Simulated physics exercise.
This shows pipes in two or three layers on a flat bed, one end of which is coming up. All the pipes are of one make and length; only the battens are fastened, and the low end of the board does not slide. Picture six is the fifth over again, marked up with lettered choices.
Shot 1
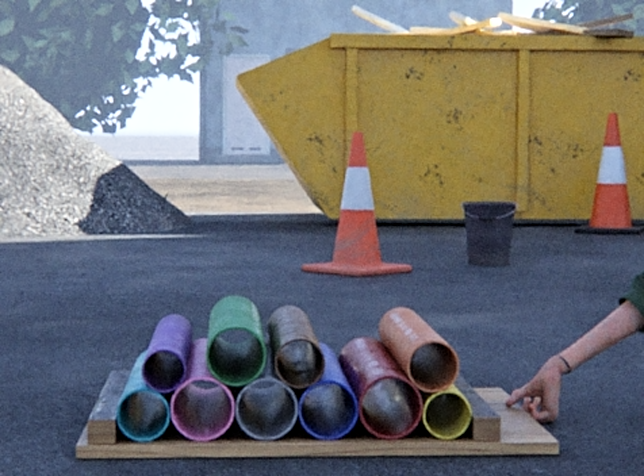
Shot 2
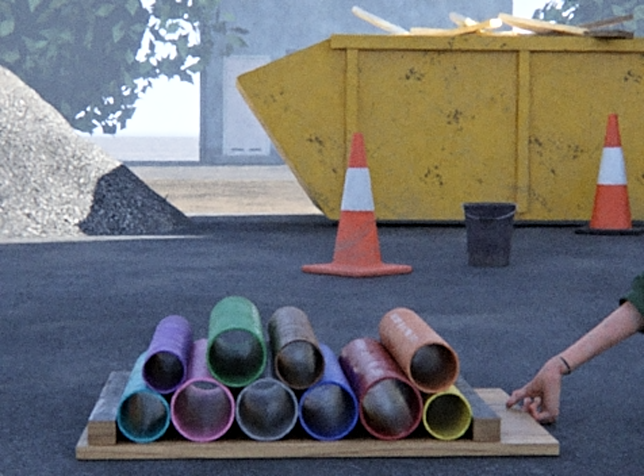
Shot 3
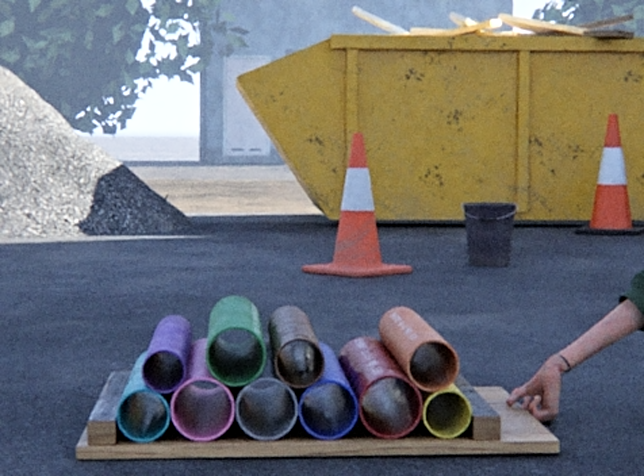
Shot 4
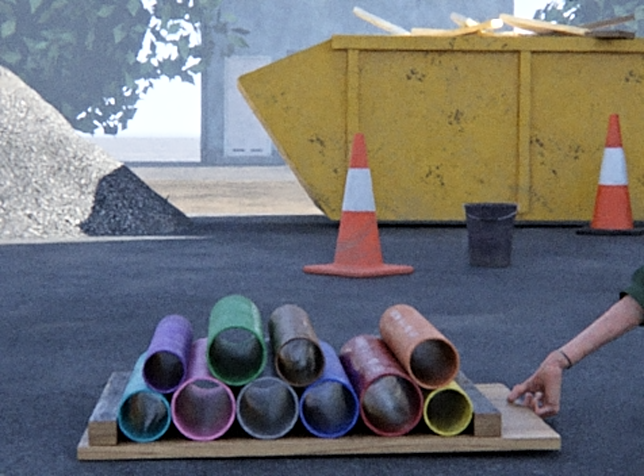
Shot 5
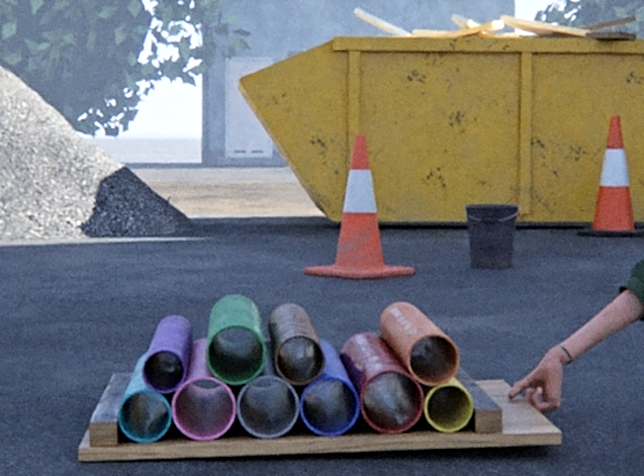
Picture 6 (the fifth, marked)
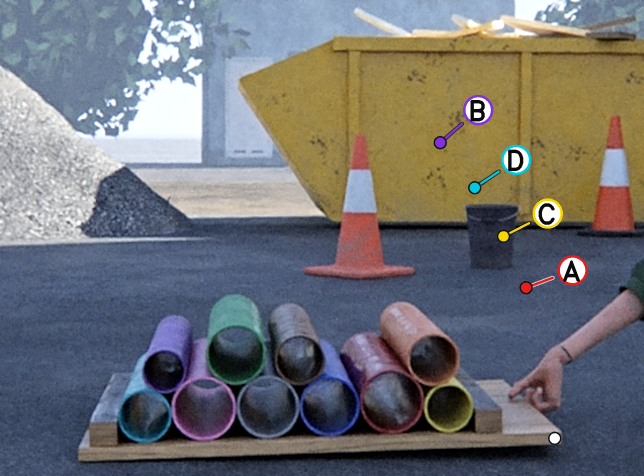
A hand at right slightly raising one end of a wooden board stacked with colourful pipes, a yellow skip standing behind.
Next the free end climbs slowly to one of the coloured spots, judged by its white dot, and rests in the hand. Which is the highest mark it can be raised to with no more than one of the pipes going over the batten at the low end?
C is the limit.
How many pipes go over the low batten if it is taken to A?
The count is none.
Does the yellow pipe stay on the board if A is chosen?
The yellow pipe: Yes.
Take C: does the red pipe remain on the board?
The red pipe: Yes.
On the copy, A at (526, 288); B at (440, 143); C at (504, 236); D at (475, 188); the white dot at (555, 438).
On C. First, board at 16°.
Then, board at 27°.
Finally, board at 27°, one over the low batten (purple).
By contrast, A none over the low batten; B three over the low batten (green, brown, purple); D two over the low batten (green, purple).
